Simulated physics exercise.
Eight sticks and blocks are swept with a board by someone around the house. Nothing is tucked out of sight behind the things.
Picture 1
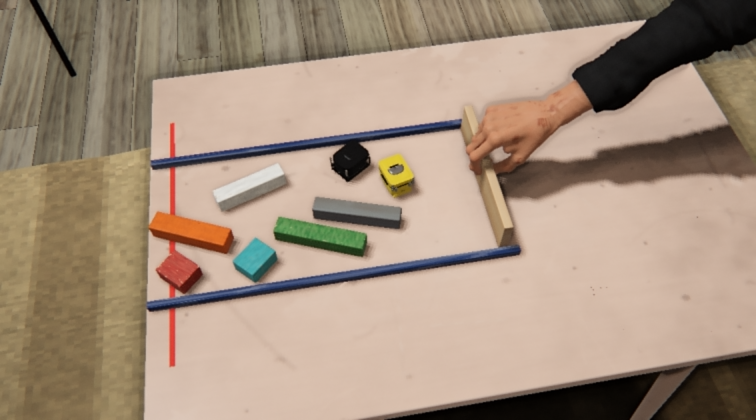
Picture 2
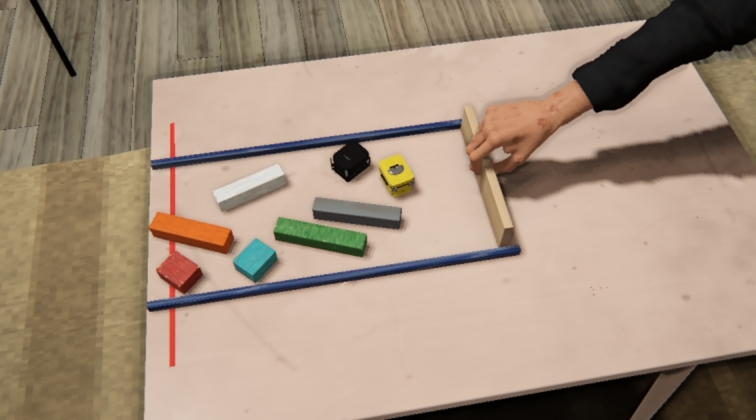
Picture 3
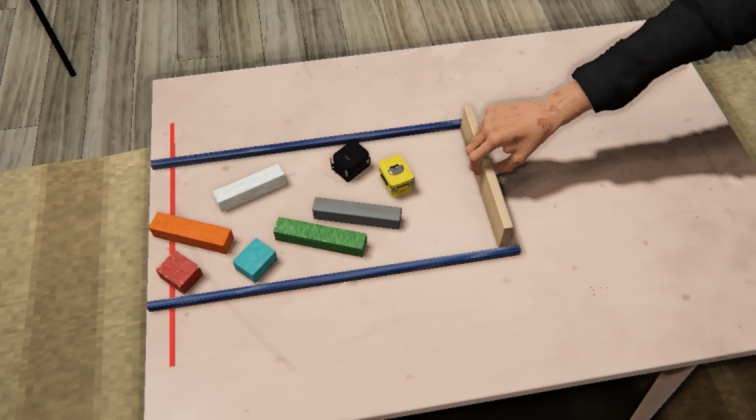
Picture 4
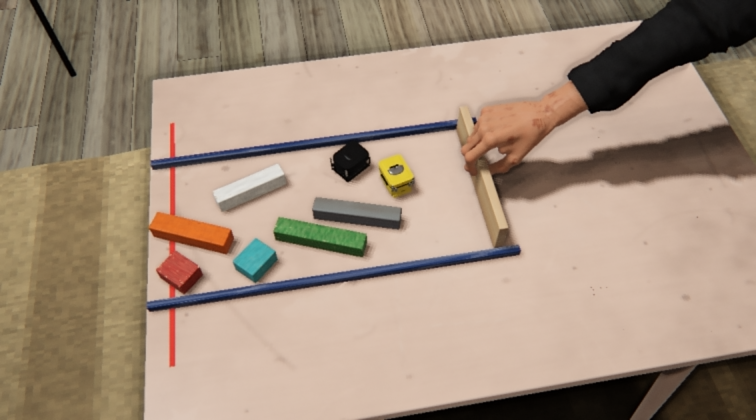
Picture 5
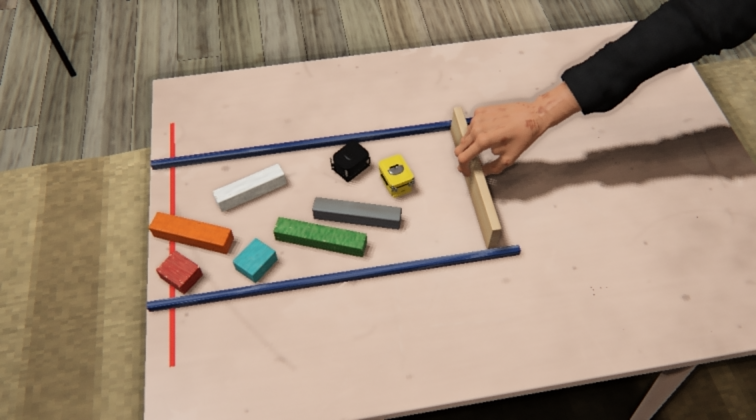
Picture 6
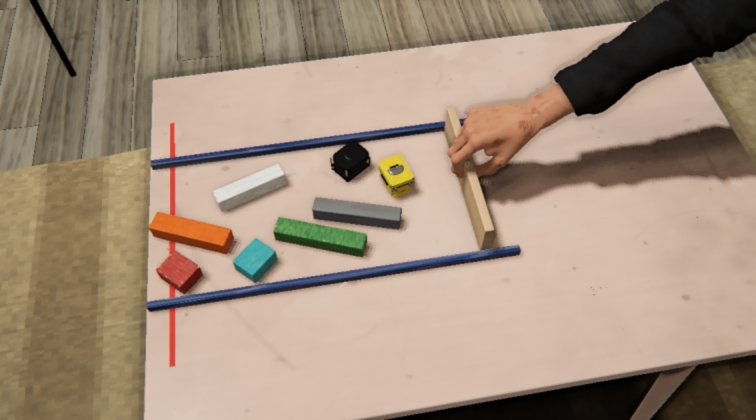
On a pale tabletop, colored blocks and bars lay still between two blue rods near a red line, while a hand held a wooden board still at the right, then slid it slightly left.
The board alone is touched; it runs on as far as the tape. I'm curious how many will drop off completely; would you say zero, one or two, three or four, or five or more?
What drops is a group of five or more.
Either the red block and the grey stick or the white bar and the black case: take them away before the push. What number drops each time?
Result, first then second: 4, 5.
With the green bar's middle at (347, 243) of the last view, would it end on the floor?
From there it falls.
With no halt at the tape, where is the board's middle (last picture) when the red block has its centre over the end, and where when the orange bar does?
At (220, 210) for the red block; at (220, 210) for the orange bar.
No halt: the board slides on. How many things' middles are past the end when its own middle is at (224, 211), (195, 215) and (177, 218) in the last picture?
The counts would come out as 0, 3 and 6.
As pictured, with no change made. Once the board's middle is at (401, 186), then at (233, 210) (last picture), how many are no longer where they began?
First 1 and then 8.
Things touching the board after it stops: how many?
2.
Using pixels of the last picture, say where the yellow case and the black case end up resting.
The yellow case stops around (157, 208); the black case around (153, 179).
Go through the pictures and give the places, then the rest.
In the first frame, red block (179, 272); orange bar (192, 233); turquoise block (255, 260); board (485, 174); tape (172, 230).
In the second frame, orange bar (192, 233); black case (351, 161).
In the third frame, turquoise block (255, 260); board (485, 174).
In the fourth frame, red block (180, 272); yellow case (396, 176).
In the fifth frame, orange bar (192, 233); white bar (250, 188).
In the sixth frame, red block (180, 272); orange bar (192, 233); turquoise block (255, 260); board (467, 177); tape (172, 230).
Soon after, none off yet; red block at rest near (180, 272); orange bar at rest near (192, 233); turquoise block at rest near (255, 260).
At rest, the number that fall off is five or more; fallen, grey stick, green bar, white bar, turquoise block, orange bar and red block.
